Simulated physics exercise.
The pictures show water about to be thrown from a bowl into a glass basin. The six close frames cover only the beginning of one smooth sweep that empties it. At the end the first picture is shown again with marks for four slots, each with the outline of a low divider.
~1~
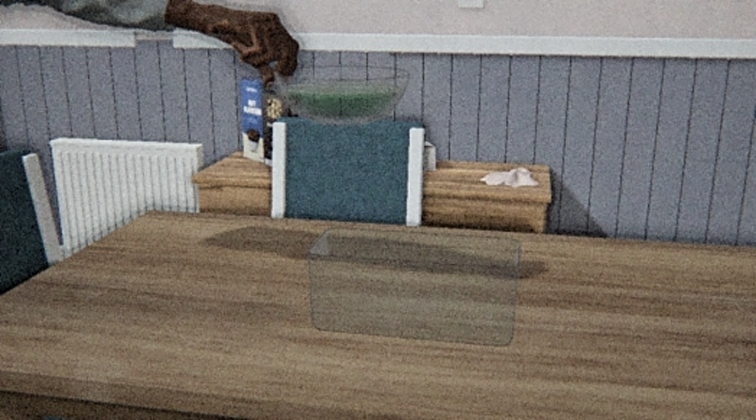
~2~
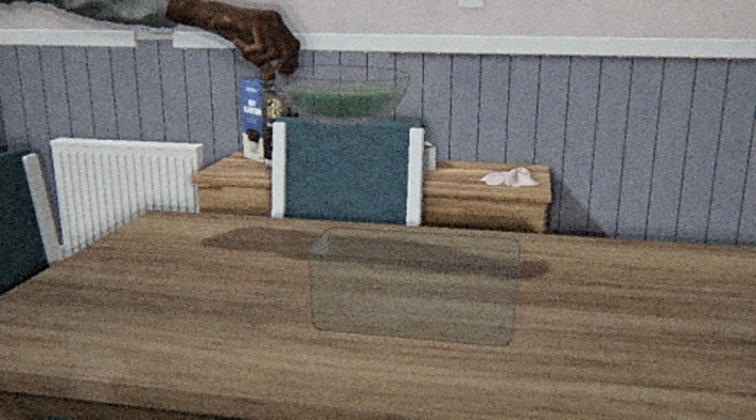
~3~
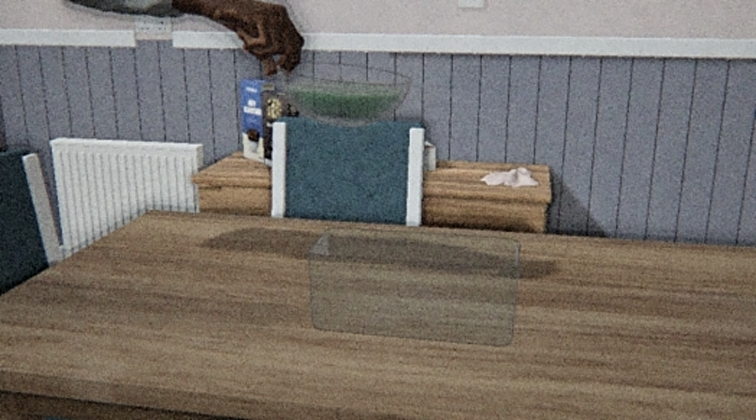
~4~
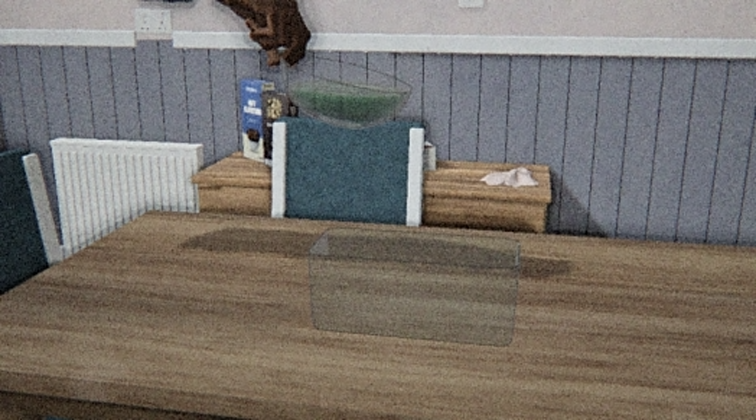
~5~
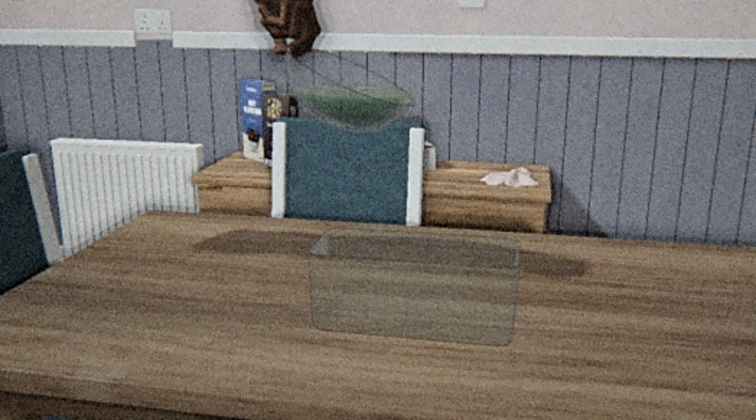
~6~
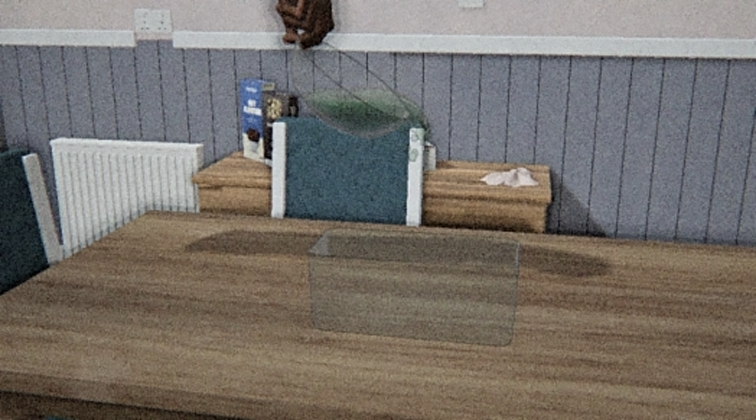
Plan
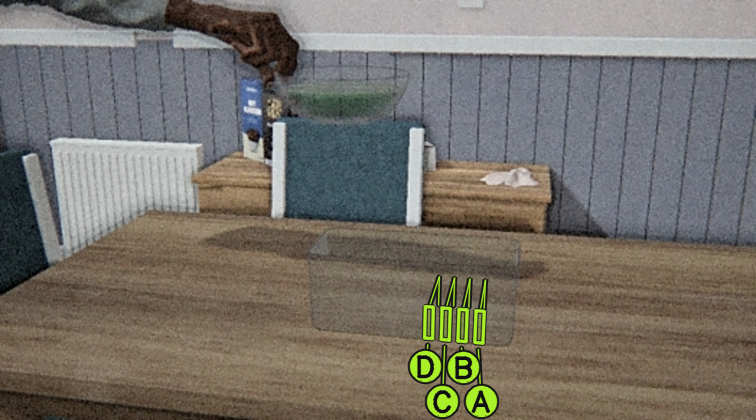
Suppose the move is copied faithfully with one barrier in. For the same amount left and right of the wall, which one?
C.
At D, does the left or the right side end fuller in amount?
More ends on the right.
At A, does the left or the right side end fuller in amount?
The left side.
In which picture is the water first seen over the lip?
In picture 5.
On the marked copy, A at (478, 348); B at (461, 347); C at (444, 345); D at (427, 344).
If A is chosen, about 91 % ends left of the wall and 4 % right of it; 5 % is lost outside.
If B is chosen, about 72 % ends left of the wall and 24 % right of it; 4 % is lost outside.
If C is chosen, about 50 % ends left of the wall and 46 % right of it; 4 % is lost outside.
If D is chosen, about 32 % ends left of the wall and 65 % right of it; 3 % is lost outside.
